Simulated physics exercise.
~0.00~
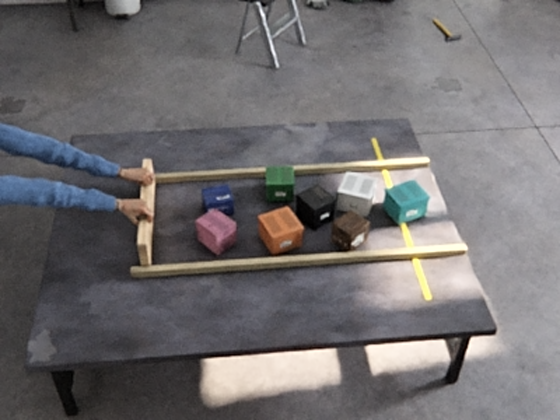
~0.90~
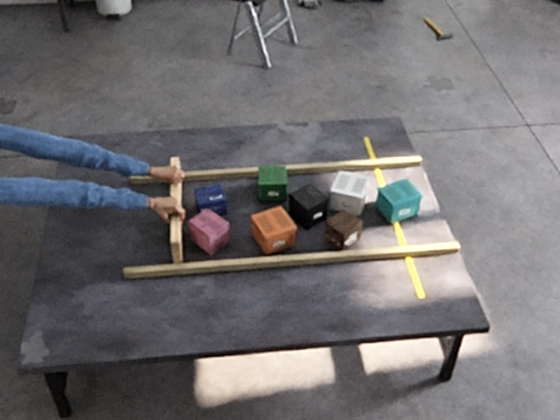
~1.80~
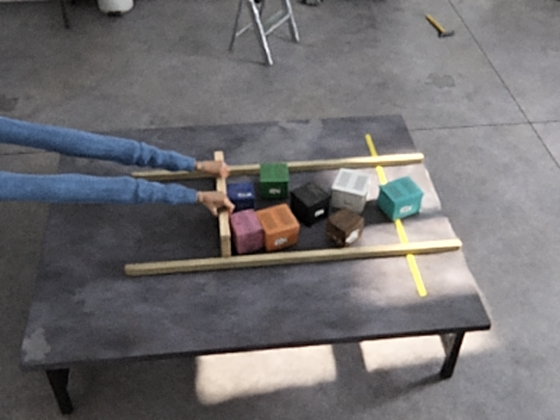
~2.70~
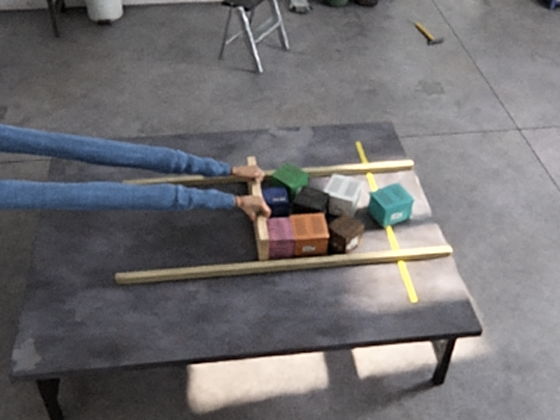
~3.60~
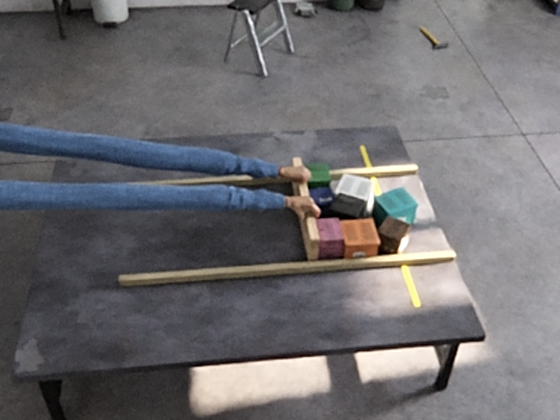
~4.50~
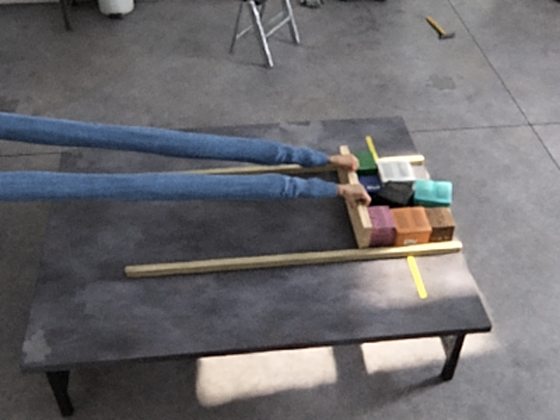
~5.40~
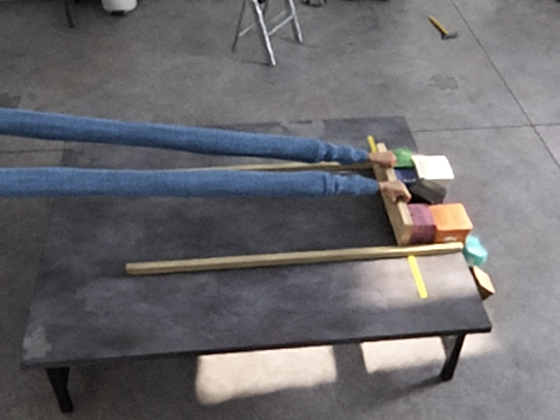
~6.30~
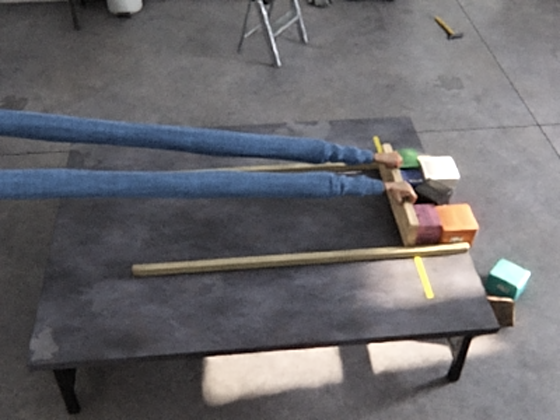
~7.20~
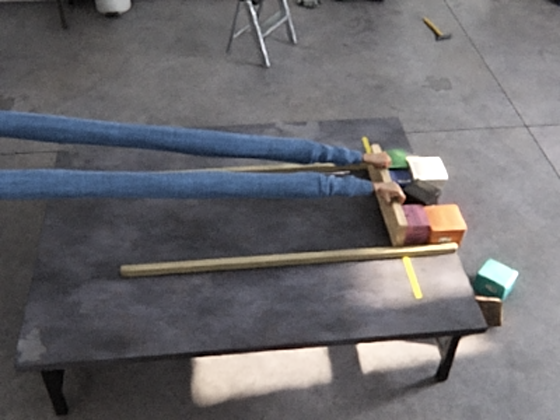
The clip opens on a low dark platform where eight colourful boxes stand scattered between two wooden battens, with two hands holding an upright plank at the left. The hands push the plank to the right, and it gathers the pink and blue boxes first, then the orange one. The boxes bunch together as the whole group slides over the yellow tape toward the right edge. The turquoise and brown boxes tip off the platform and land on the floor. The plank stops near the tape, with the remaining boxes crowded at the edge.
